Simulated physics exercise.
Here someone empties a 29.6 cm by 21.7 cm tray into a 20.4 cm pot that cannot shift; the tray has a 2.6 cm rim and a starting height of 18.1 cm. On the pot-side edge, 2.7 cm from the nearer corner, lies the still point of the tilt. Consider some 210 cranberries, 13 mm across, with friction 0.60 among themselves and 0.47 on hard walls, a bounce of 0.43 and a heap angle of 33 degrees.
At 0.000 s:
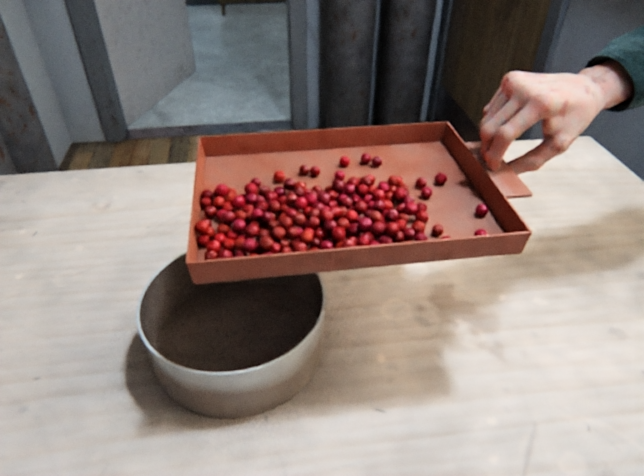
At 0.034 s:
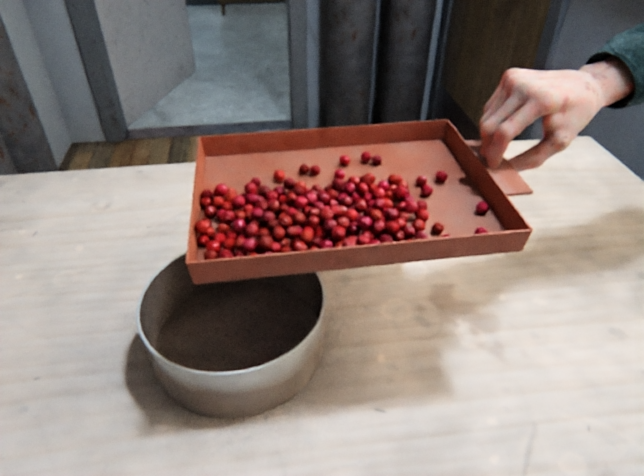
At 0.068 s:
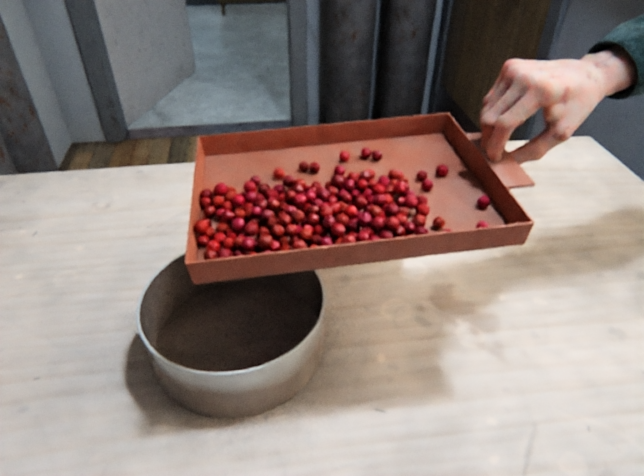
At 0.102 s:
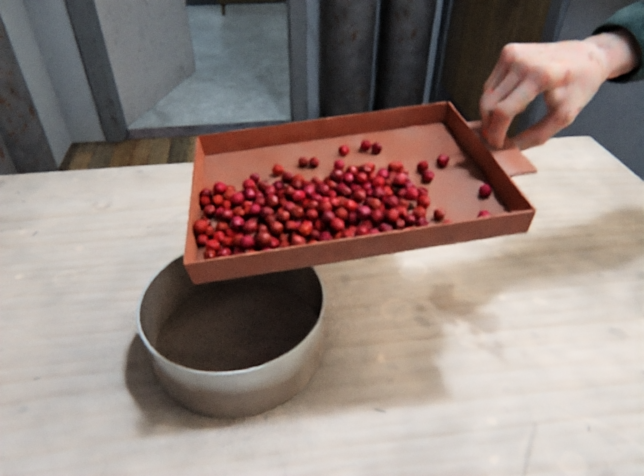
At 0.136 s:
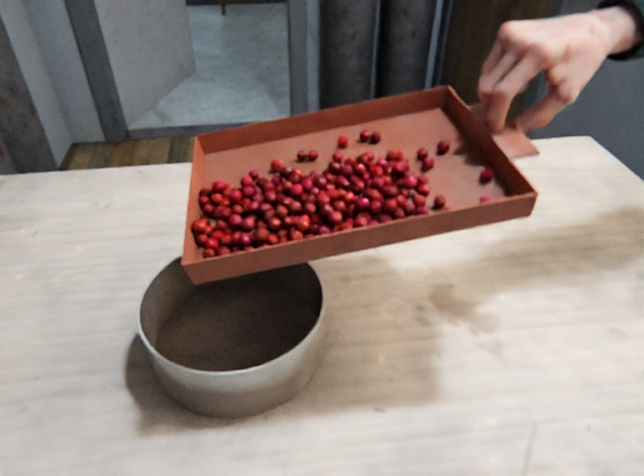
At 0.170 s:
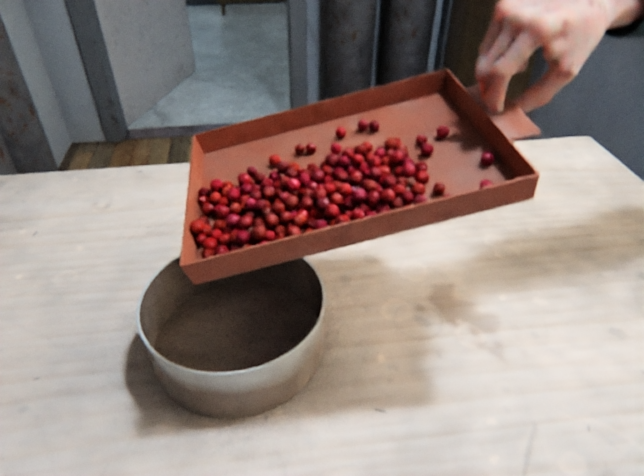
The footage shows a hand holding a shallow reddish-brown tray of red cranberries above a round metal pot on a pale wooden table, then raising the tray's right side so that it slants down toward the left.
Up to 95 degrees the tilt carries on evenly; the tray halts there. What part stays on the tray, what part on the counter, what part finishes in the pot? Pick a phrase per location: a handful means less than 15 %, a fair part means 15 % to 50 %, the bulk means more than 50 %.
Tray: A handful, counter: The bulk, pot: A fair part.
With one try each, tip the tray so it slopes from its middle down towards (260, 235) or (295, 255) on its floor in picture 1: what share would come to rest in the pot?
The share comes to about 5 in a hundred, then about 0 in a hundred.
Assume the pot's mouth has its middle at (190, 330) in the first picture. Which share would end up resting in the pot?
About 70 per cent.
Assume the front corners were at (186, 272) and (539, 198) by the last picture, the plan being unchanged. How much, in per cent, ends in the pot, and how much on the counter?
Pot 0, counter 95.
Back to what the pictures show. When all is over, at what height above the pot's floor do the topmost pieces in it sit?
Roughly 2.0 centimetres.
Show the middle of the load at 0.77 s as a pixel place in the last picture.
At about (183, 200).
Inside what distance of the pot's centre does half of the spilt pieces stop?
I'd say close to 20 centimetres.
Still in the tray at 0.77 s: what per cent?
Value: About 85%.
After 0.53 s, tilt 53 degrees; the tray holds 100 %, the pot 0 %.
Then, at 0.77 s, tilt 79 degrees; the tray holds 85 %, the pot 0 %.
Then, at 1.12 s, tilt 95 degrees; the tray holds 30 %, the pot 10 %.
By 2.4 s all is still; tray 0 %, counter 70 %, pot 30 %.
